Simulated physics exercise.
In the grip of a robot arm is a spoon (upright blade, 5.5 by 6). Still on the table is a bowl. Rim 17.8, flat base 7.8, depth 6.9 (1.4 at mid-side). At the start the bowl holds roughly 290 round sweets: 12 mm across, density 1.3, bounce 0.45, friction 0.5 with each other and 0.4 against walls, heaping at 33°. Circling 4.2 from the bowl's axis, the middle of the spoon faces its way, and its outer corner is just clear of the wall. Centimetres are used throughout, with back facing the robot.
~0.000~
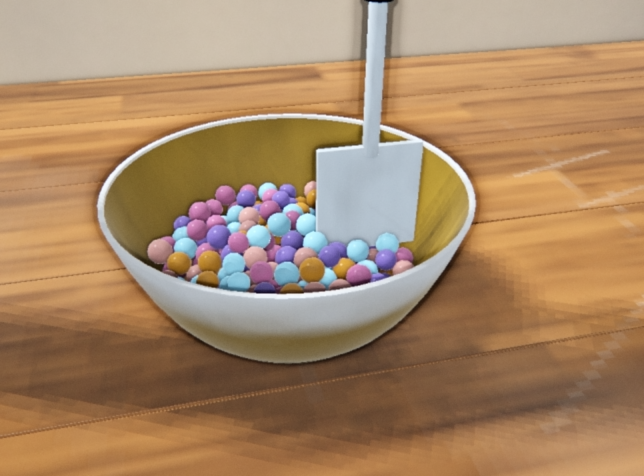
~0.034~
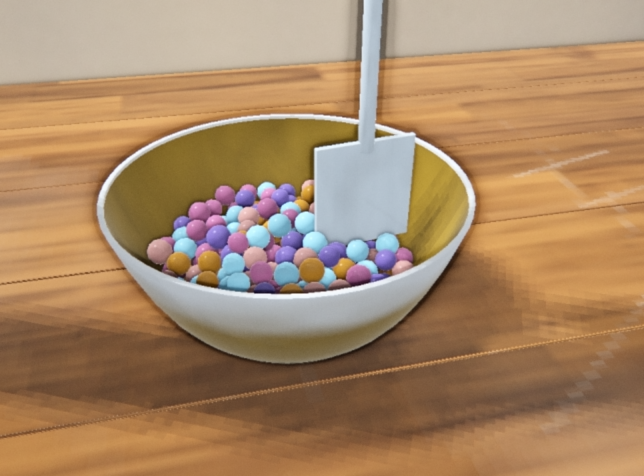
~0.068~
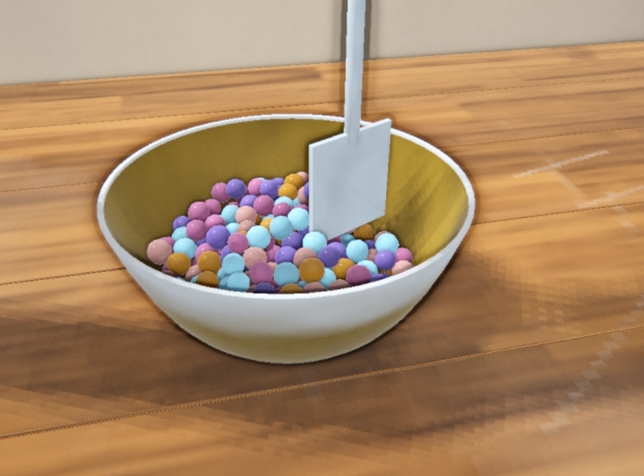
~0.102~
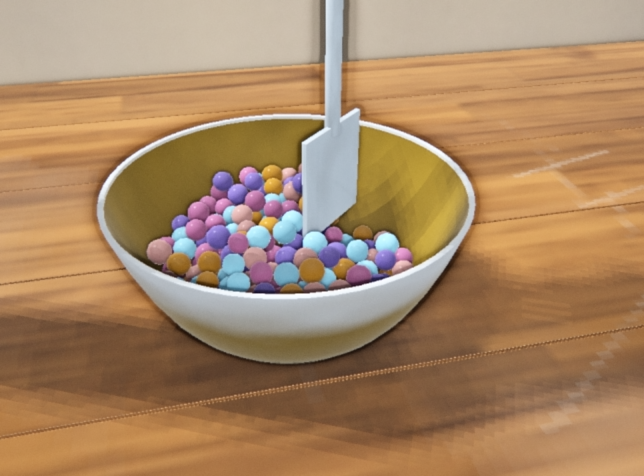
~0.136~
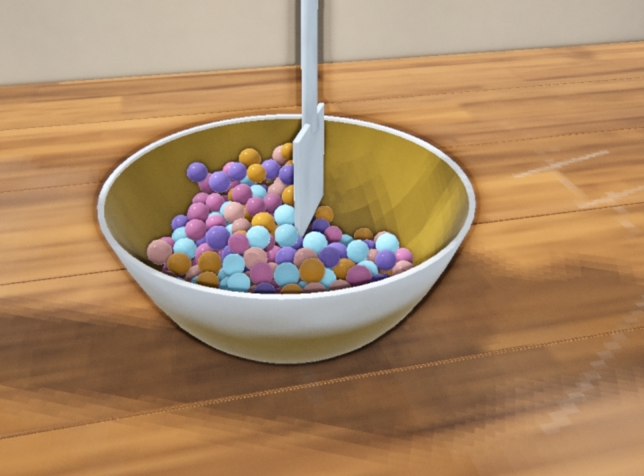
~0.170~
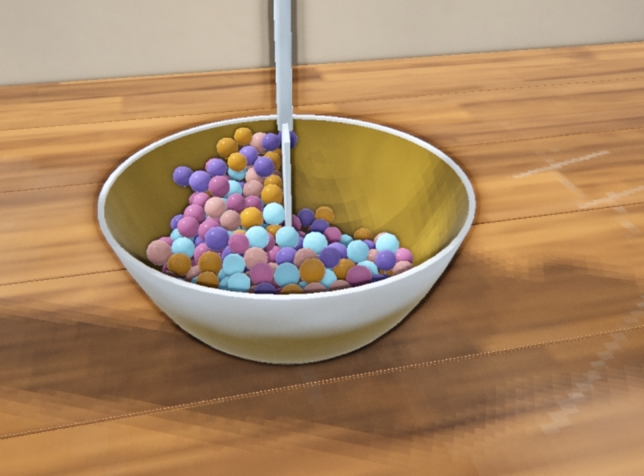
A white spatula sweeps leftward through a bowl of colourful balls, piling them up against the side.
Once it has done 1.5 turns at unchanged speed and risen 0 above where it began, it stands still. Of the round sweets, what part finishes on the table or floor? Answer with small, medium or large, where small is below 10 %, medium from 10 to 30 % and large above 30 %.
It is medium.
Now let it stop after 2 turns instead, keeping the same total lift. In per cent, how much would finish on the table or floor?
Estimate: About 20 percent.
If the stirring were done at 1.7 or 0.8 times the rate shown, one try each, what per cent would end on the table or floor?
Roughly 40 and 10 per cent.
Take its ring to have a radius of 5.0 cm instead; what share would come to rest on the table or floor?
It would come to about 0 per cent.
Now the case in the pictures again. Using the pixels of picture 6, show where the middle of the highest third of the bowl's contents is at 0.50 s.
Around pixel (347, 271).
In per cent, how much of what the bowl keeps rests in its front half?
Some 65 per cent.
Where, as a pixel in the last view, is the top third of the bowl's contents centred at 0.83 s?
The centre is close to (247, 173).
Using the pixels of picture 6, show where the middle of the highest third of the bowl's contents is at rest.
Centre, approx.: (237, 285).
After 0.50 s, 260° round, highest piece 9 above the table; 273 in the bowl, 5 on the table or floor, 9 in flight or on the tool.
After 0.83 s, 80° round, highest piece 9 above the table; 251 in the bowl, 31 on the table or floor, 5 in flight or on the tool.
After 1.20 s, 180° round, highest piece 7 above the table; 239 in the bowl, 48 on the table or floor.
After 1.90 s, 180° round, highest piece 7 above the table; 239 in the bowl, 48 on the table or floor.
At rest, 239 in the bowl, 48 on the table or floor. That is 17 % on the table or floor.
